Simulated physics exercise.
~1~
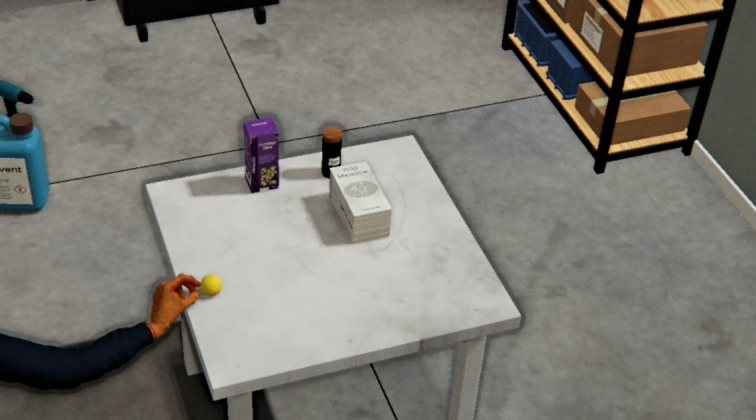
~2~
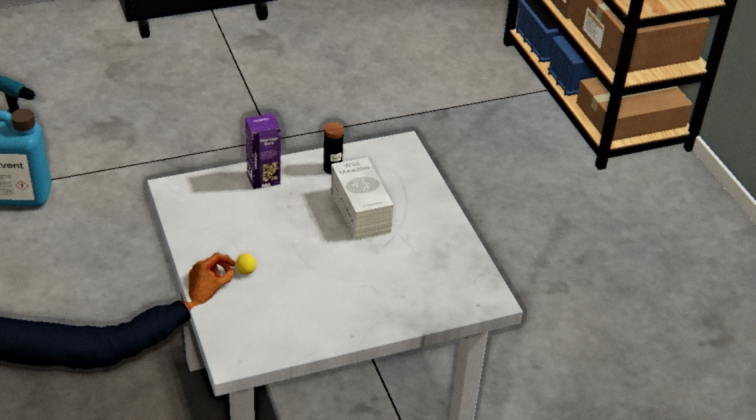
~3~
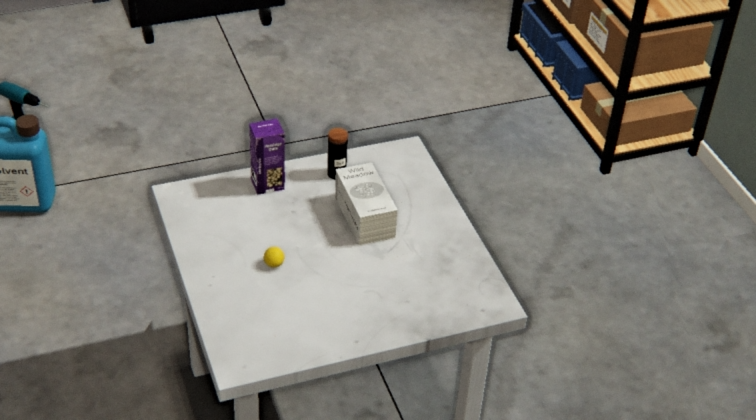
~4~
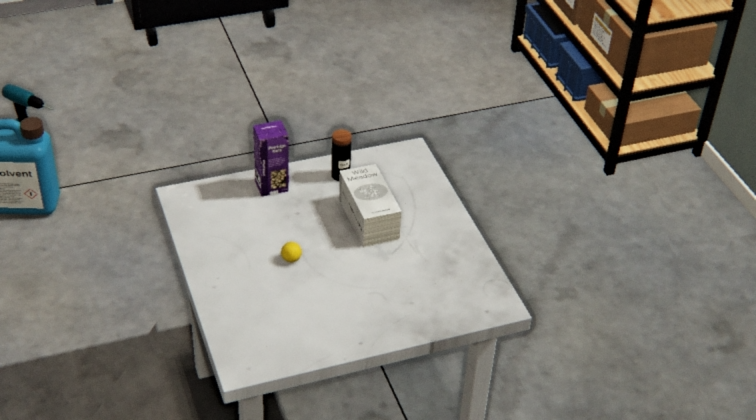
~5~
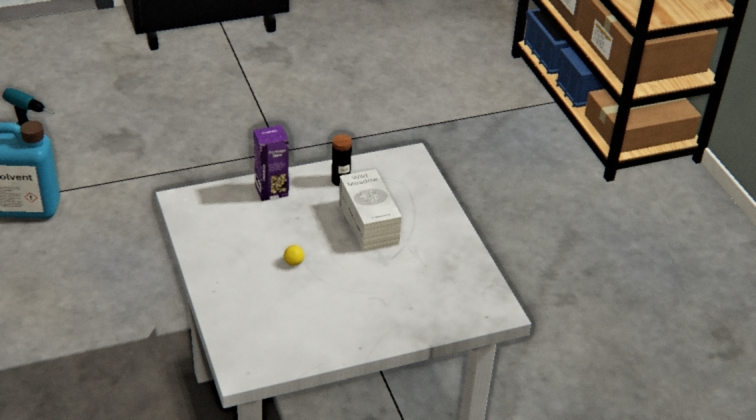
In this clip, a gloved hand pushes a small yellow lemon rightward across a white table holding a purple carton, a dark jar and a white book, then withdraws. The lemon rolls a little farther toward the book and comes to rest on the table.
